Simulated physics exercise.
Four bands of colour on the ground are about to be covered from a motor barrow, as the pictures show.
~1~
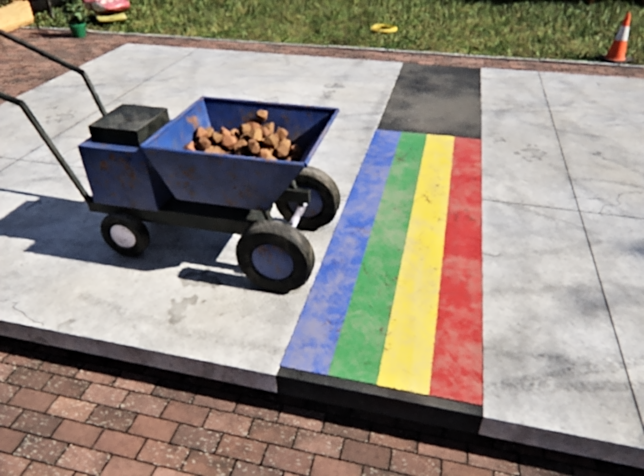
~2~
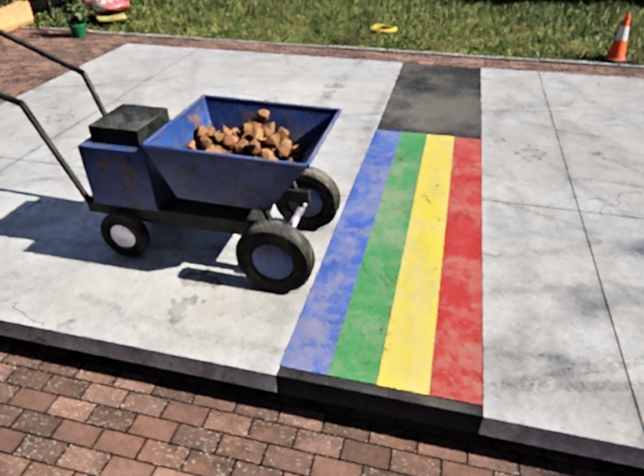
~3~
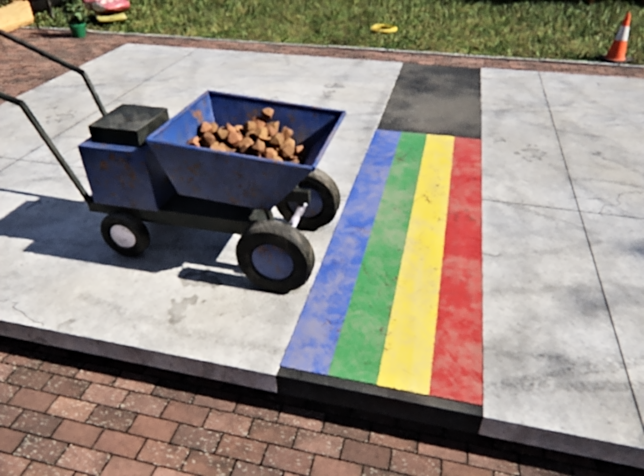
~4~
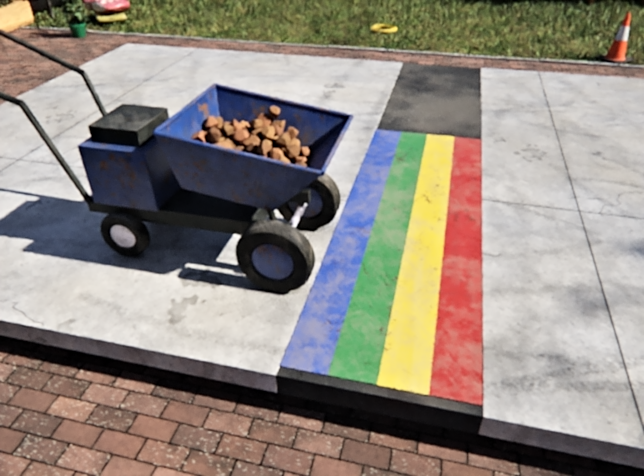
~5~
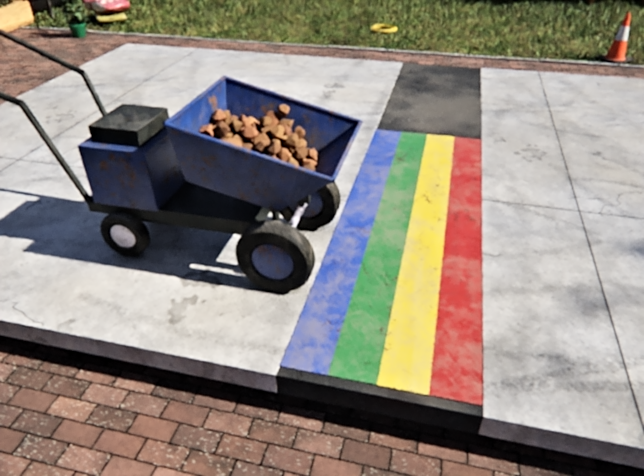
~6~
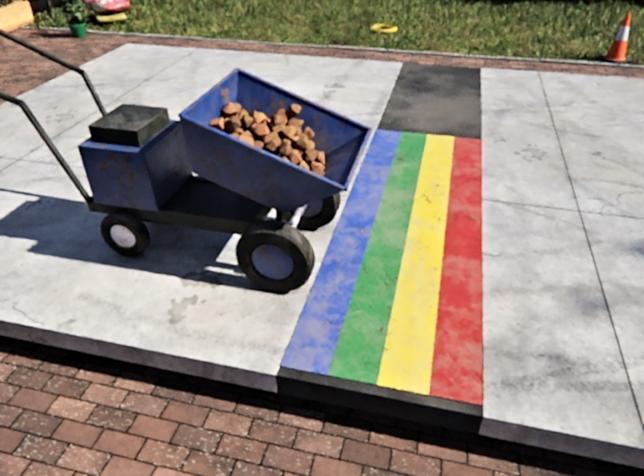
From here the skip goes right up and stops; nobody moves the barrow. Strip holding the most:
Yellow strip.
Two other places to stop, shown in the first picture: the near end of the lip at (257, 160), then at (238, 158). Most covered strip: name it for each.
For the first spot it is green, for the second the green strip.
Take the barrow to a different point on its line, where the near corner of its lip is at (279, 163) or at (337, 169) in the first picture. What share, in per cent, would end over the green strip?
30 % and 0 %.
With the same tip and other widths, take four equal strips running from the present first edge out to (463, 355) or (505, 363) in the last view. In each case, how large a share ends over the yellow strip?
I'd put it at some 40 % for the first and some 40 % for the second.
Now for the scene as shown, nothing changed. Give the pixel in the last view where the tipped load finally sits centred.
Roughly at pixel (432, 273).
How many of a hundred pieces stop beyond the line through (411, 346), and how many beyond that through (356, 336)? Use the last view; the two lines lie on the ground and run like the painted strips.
That's 50 in a hundred for the first and 80 in a hundred for the second.
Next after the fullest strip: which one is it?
It's the red one next.
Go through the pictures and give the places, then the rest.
In the first picture, lip of the skip at (305, 166), level; top of the load at (242, 148), clay clods; blue strip at (319, 325); green strip at (364, 333); yellow strip at (410, 341); red strip at (458, 349).
In the second picture, lip of the skip at (307, 167), level; top of the load at (244, 147).
In the third picture, lip of the skip at (313, 169), tipped barely; top of the load at (247, 146).
In the fourth picture, lip of the skip at (321, 174), tipped a little; top of the load at (239, 139).
In the fifth picture, lip of the skip at (333, 181), tipped a little; top of the load at (247, 136).
In the sixth picture, lip of the skip at (345, 190), tipped clearly; top of the load at (247, 121); blue strip at (319, 325); green strip at (364, 333); yellow strip at (410, 341); red strip at (458, 349).
Soon, skip tipped steeply; all in the skip.
A while on, skip tipped right over; most in the skip; a small part over the yellow strip; a stray few over the red strip; a stray few falling.
Towards the end, skip tipped right over; about a quarter in the skip; a stray few over the green strip; about a third over the yellow strip; about a quarter over the red strip; a small part off the paint.
Finally, skip tipped right over; about a quarter in the skip; none over the blue strip; a small part over the green strip; about half over the yellow strip; about a quarter over the red strip; a small part off the paint.
